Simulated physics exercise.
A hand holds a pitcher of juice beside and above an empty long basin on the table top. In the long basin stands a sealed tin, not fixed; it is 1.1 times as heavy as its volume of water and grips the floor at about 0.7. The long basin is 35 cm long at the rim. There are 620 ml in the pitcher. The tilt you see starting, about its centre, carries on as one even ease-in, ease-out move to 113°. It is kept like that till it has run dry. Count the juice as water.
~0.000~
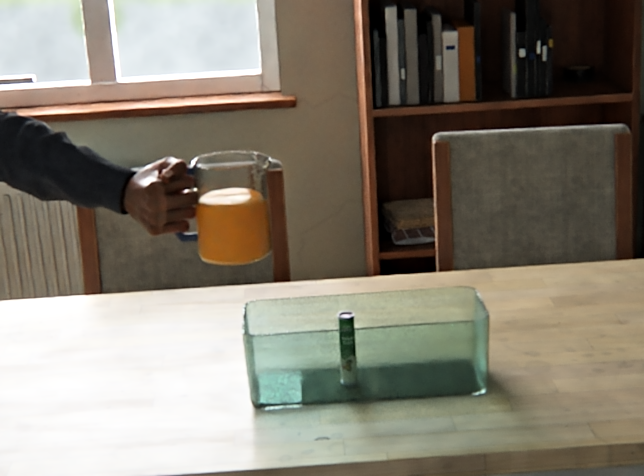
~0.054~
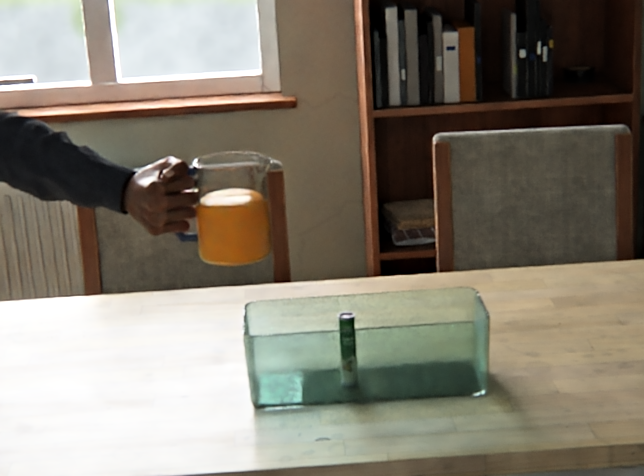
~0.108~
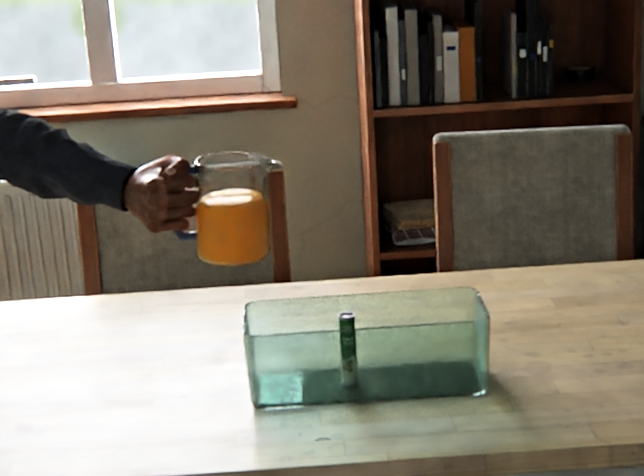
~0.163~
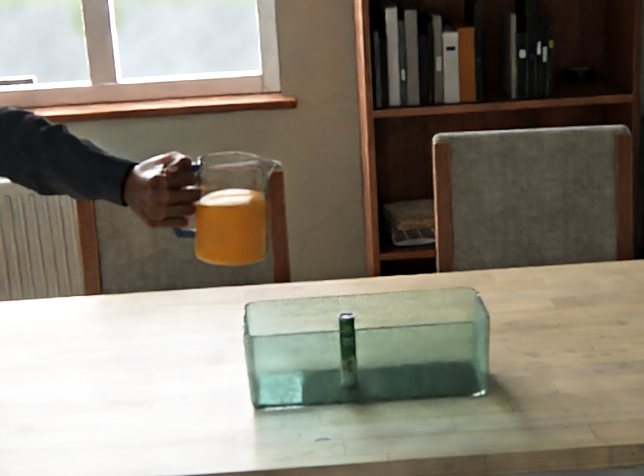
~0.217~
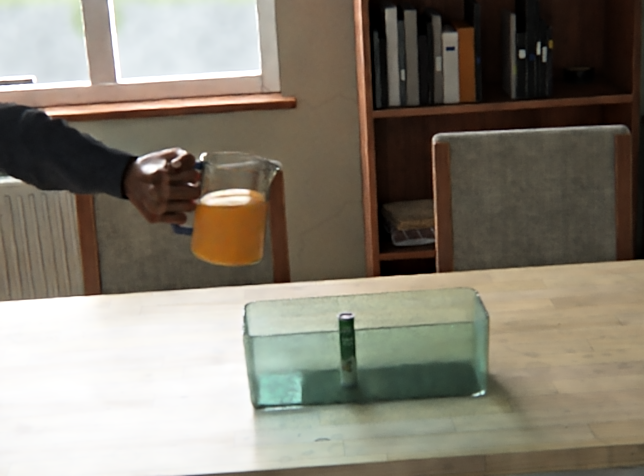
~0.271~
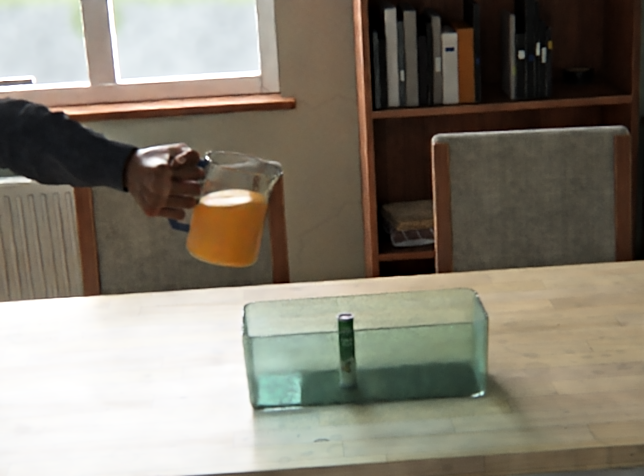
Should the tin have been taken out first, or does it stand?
It topples.
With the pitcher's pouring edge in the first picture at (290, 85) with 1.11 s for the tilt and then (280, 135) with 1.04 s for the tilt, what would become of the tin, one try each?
First it keeps standing; then it goes over.
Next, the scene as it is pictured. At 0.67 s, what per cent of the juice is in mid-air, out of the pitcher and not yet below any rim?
About 6 per cent.
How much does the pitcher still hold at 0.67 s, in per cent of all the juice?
About 94 per cent.
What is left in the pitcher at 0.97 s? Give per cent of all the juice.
About 34 per cent.
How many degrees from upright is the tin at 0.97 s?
Near 25° from upright.
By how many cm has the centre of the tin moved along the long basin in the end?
Some 12.0 cm.
By 0.67 s the tilt is 75° and 94 per cent is still to pour; the tin stands where it began.
By 0.97 s the tilt is 108° and 34 per cent is still to pour; the tin leans 26°.
By 1.27 s the tilt is 113° and 2 per cent is still to pour; the tin lies on its side.
By 1.61 s the tilt is 113° and 0 per cent is still to pour; the tin lies on its side.
At rest the tin lies on its side.
